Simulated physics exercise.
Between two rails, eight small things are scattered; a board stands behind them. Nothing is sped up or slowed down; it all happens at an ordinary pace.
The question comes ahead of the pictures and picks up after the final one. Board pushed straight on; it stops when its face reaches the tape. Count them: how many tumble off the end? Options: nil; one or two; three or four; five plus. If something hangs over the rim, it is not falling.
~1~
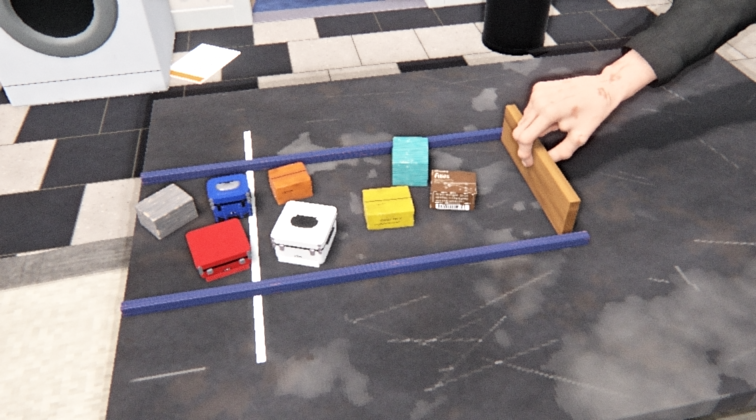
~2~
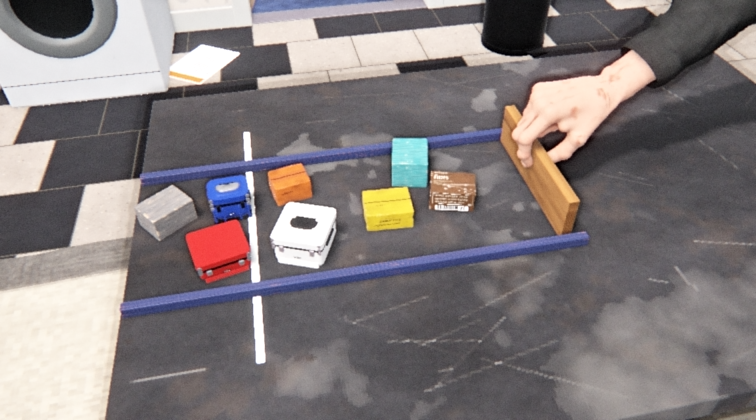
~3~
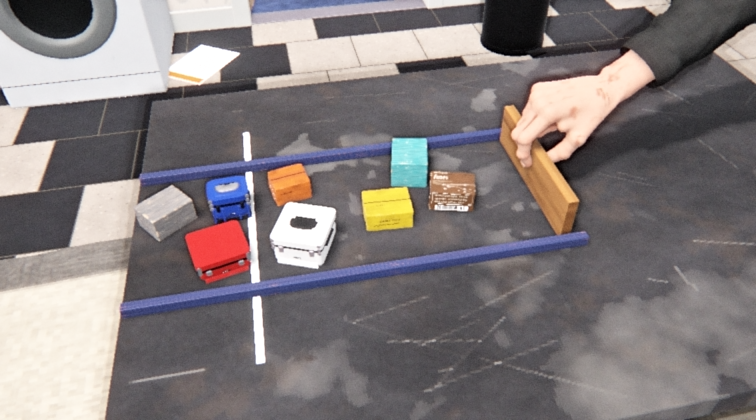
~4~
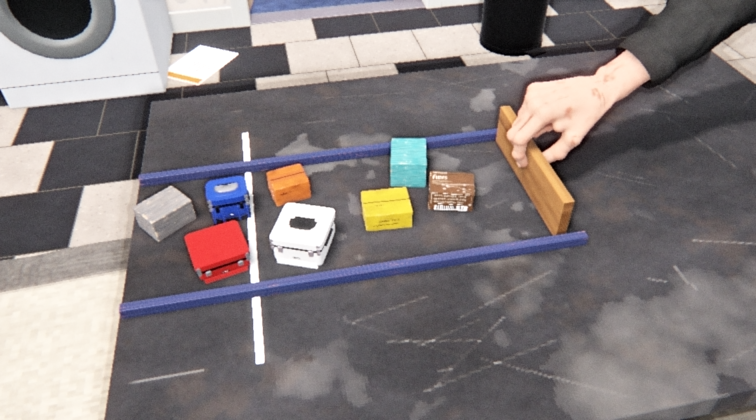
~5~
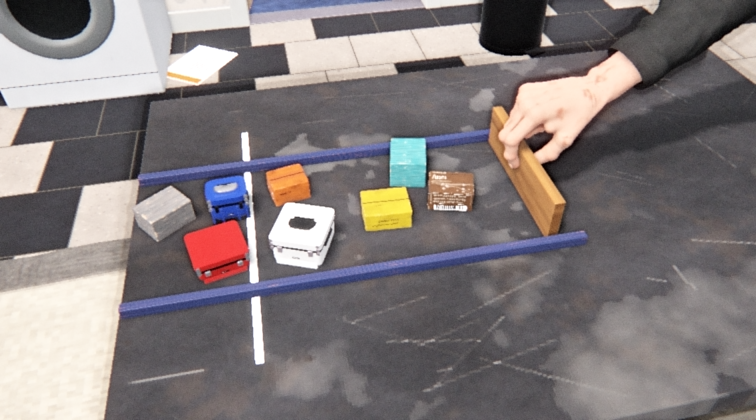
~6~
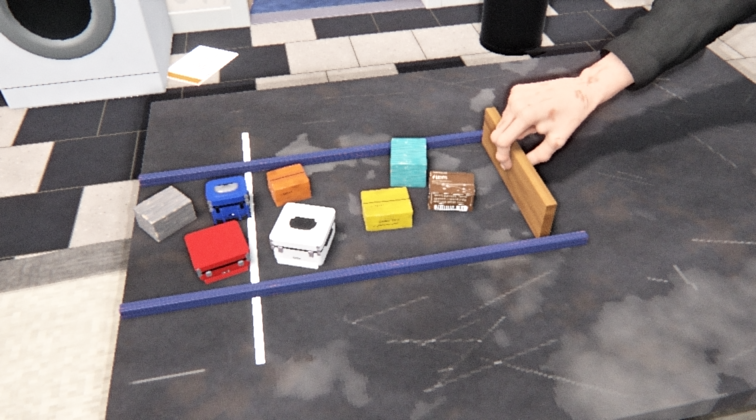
One or two.
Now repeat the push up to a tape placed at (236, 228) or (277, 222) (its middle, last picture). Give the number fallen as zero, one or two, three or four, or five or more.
Going through them one at a time, I'd put it at one or two and then just one or two.
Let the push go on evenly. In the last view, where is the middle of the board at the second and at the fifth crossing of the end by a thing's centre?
At (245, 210) for the second, at (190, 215) for the fifth.
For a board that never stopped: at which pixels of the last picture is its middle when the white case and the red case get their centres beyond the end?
Its middle is about (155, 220) and about (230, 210).
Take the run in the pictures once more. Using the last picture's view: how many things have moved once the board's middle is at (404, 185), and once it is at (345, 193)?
That makes 4 at the first spot and 6 at the second.
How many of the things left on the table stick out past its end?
That comes to 2 of them.
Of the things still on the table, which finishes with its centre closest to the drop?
Answer: The blue case.
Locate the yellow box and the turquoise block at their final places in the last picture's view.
About (179, 214), and the other about (230, 184).
Soon after, none off yet; grey block at rest near (165, 214); red case at rest near (219, 252); blue case at rest near (229, 200).
After that, none off yet; grey block at rest near (165, 214); red case displaced about its own width near (172, 269); blue case moving near (220, 199).
In the end, the number that fall off is one or two; gone, grey block.
